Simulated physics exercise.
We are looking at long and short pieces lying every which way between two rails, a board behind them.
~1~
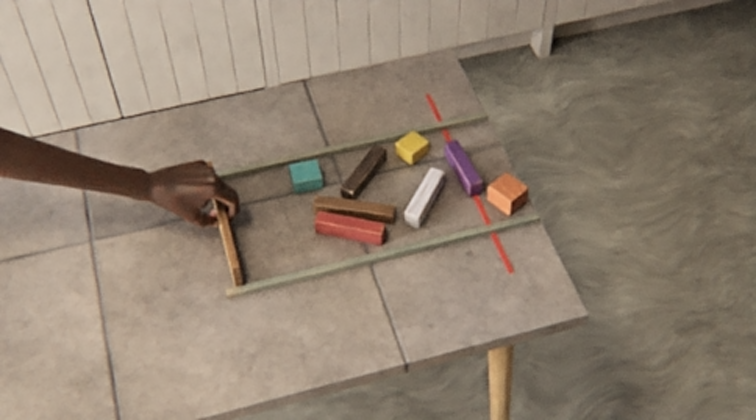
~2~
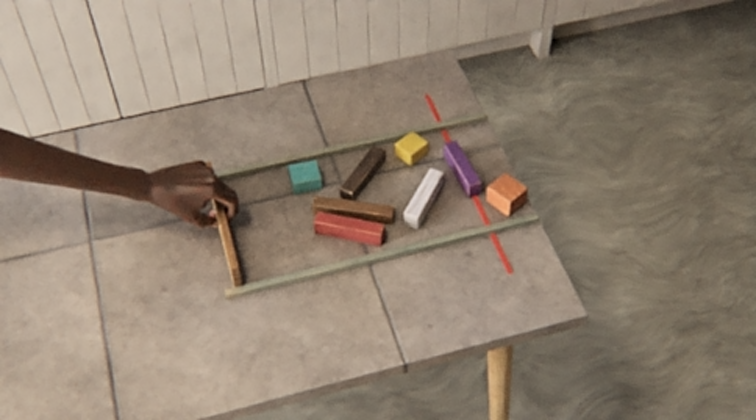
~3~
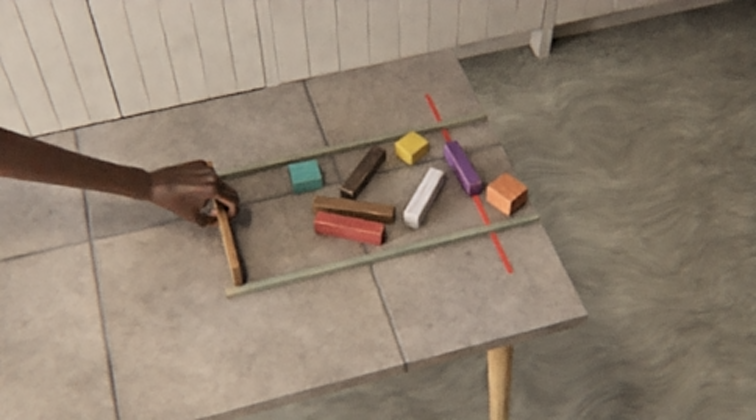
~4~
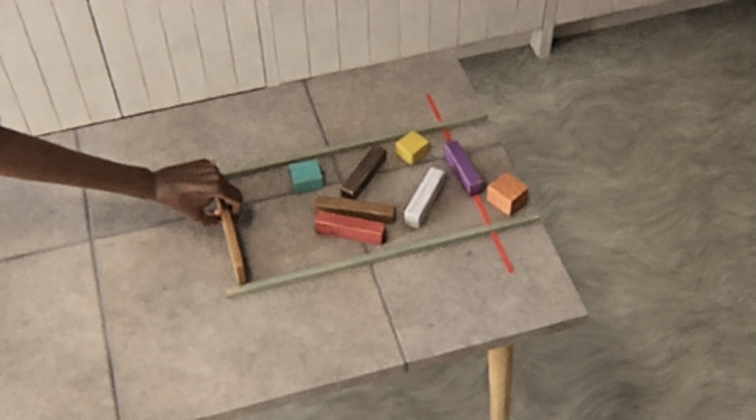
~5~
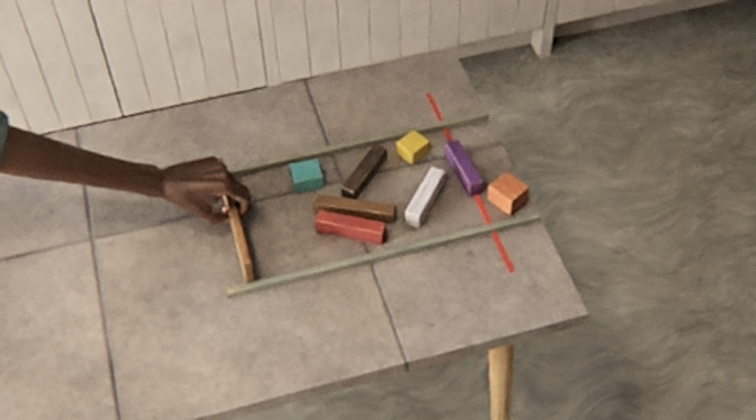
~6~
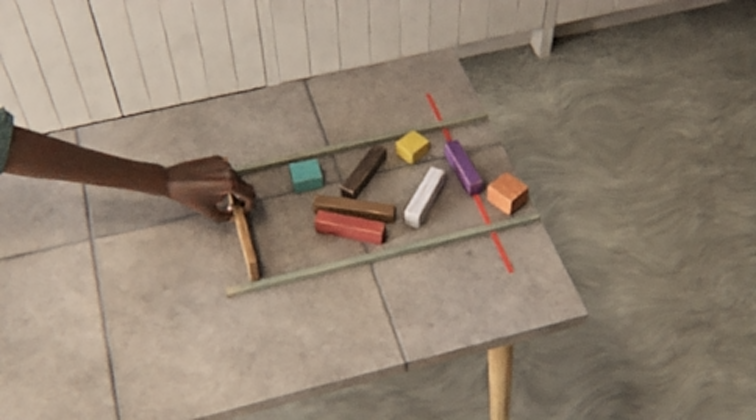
A hand gripping a wooden board at the left end of two rails barely moves at first, then slides the board slowly a short way to the right. The loose blocks and bars between the rails stay where they are, untouched, with the purple bar lying across the red tape and the orange block beyond it.
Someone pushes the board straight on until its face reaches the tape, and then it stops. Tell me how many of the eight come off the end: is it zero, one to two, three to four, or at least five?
The number going over the edge will be three or at most four.
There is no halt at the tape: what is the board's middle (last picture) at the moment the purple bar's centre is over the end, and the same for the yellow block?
For the purple bar, about (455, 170); for the yellow block, about (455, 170).
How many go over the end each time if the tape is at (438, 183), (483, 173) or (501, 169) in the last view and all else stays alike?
Result per try: 0; 5; 6.
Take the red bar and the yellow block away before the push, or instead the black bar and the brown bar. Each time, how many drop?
0, then 0.
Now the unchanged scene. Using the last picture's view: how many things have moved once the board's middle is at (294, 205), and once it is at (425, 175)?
One spot: 0. Other spot: 7.
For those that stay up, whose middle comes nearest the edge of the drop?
White stick.
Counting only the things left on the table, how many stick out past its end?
It comes to 1.
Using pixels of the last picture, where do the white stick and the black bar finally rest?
You'll find the white stick at roughly (517, 184) and the black bar at roughly (491, 144).
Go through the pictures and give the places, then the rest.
The first frame shows orange block (508, 194); purple bar (463, 168); yellow block (412, 148); board (223, 223); tape (467, 177).
The second frame shows purple bar (462, 169); white stick (424, 198).
The third frame shows yellow block (412, 148); turquoise block (305, 177).
The fourth frame shows orange block (508, 194); brown bar (354, 209).
The fifth frame shows purple bar (464, 167); black bar (365, 172).
The sixth frame shows orange block (508, 193); purple bar (463, 168); yellow block (413, 147); board (239, 218); tape (467, 176).
Soon after, none off yet; orange block at rest near (508, 193); purple bar at rest near (463, 168); yellow block at rest near (413, 147).
After that, none off yet; orange block at rest near (508, 193); purple bar at rest near (463, 168); yellow block displaced about its own width near (439, 138).
In the end, the number that fall off is three or four; gone, yellow block, purple bar and orange block.
